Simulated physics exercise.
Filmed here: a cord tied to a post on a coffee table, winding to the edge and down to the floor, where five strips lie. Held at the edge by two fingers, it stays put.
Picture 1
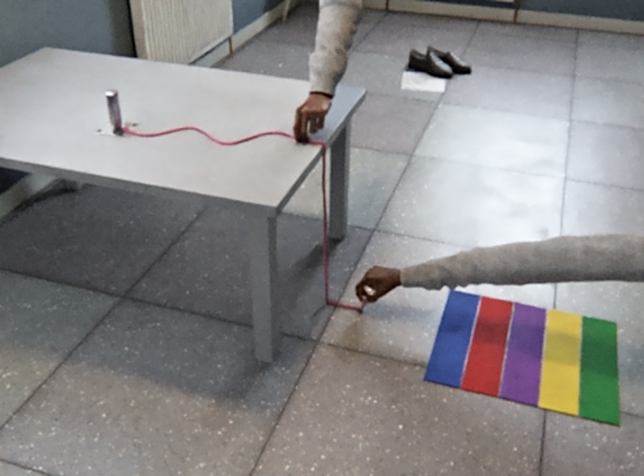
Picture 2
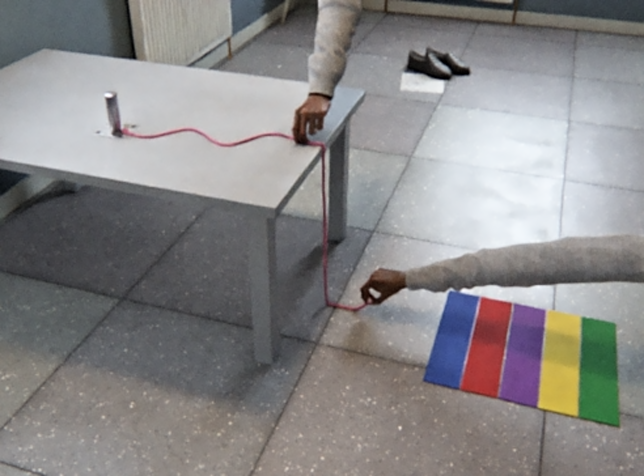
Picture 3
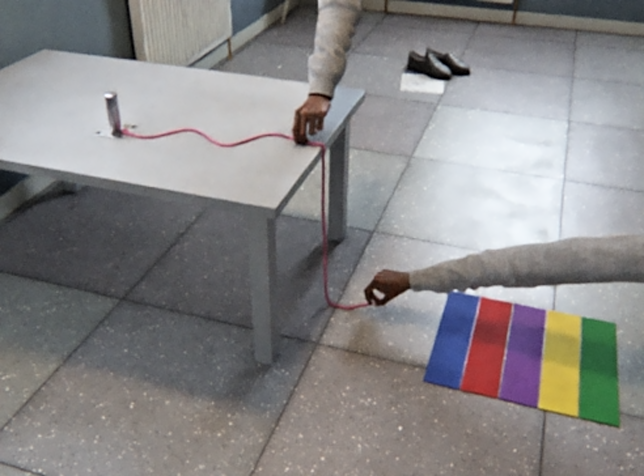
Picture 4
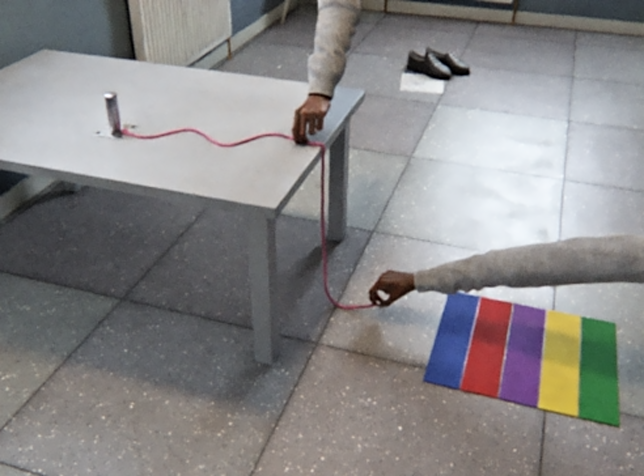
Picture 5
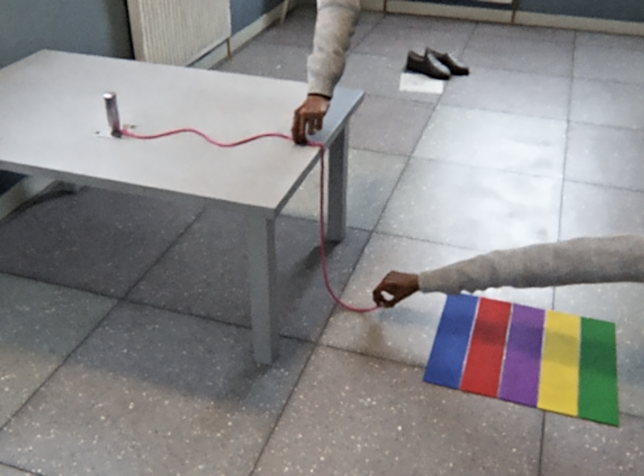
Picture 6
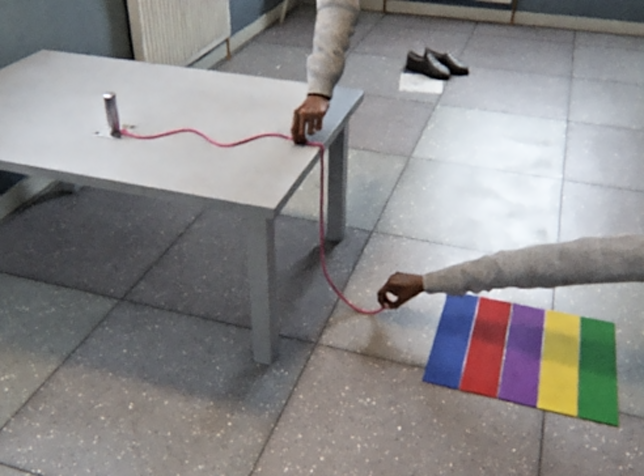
We see a red cord running from a small post across a grey table and over its edge, held there by one hand, while another hand draws its lower end slightly right along the floor near five coloured strips.
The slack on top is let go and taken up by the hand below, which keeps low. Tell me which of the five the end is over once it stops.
It is over the purple strip.
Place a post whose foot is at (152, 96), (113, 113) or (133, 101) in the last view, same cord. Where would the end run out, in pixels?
The places come out near (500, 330), (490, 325) and (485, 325).
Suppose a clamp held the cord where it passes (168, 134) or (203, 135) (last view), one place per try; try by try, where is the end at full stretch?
Approximately (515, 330) and (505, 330), respectively.
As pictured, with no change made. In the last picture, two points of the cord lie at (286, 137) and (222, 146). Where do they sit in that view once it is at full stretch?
(318, 151) and (247, 142), roughly.
Soon after, end near (452, 319); over blue.
After that, end near (497, 329); over red.
At the stop, end near (525, 335); over purple. It halts on the purple strip.
